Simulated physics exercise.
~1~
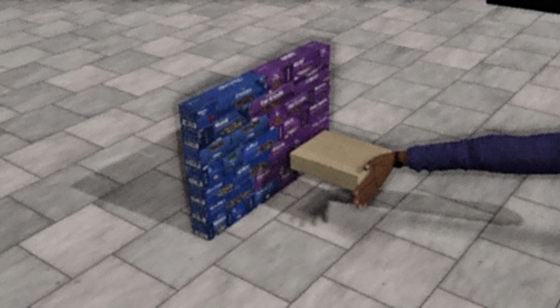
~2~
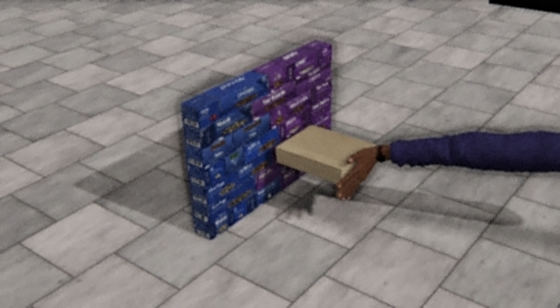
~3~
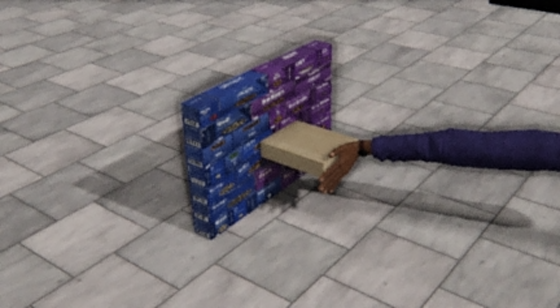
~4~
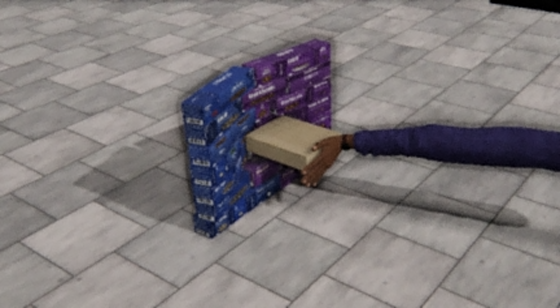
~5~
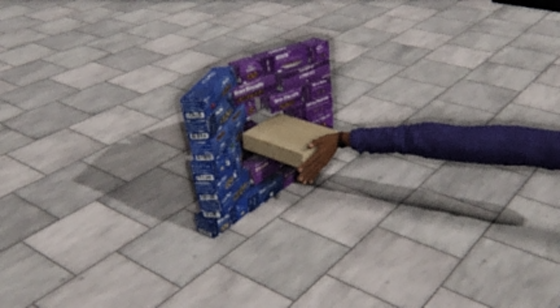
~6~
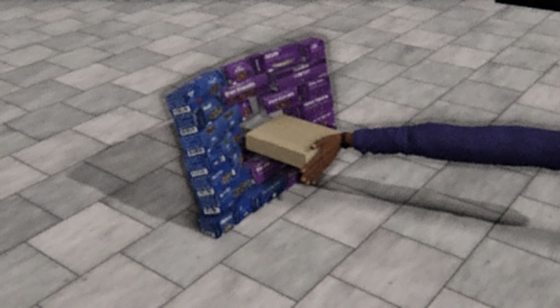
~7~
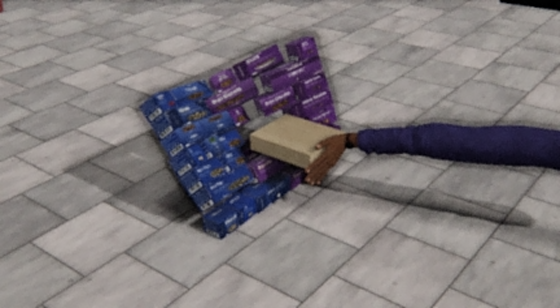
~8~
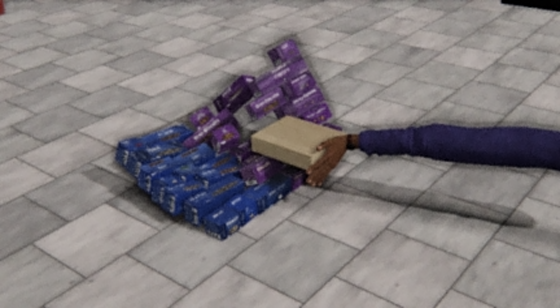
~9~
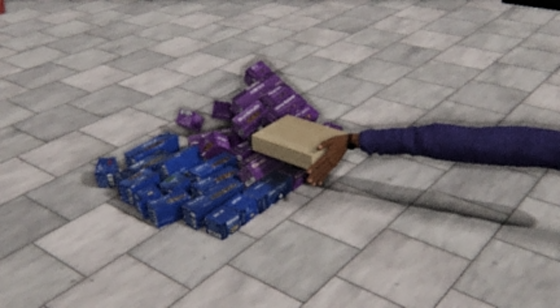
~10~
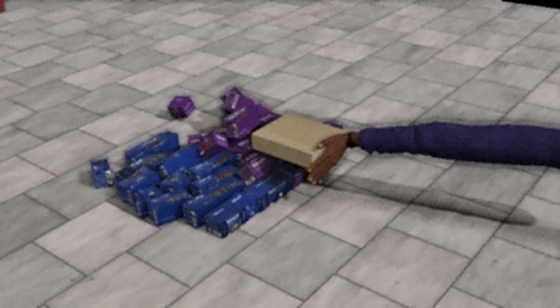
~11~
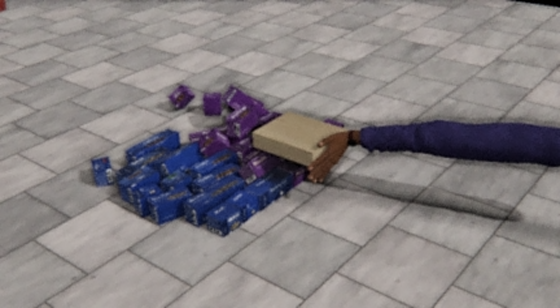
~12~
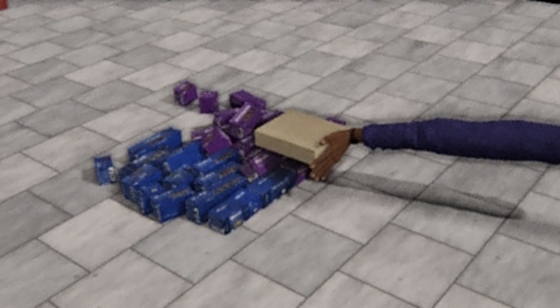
In this clip, a hand slides a pale wooden block leftward into a thin upright wall of blue and purple packets, which bulges, leans away and collapses onto the tiled floor, leaving a scattered heap beside the block as the hand still holds it.
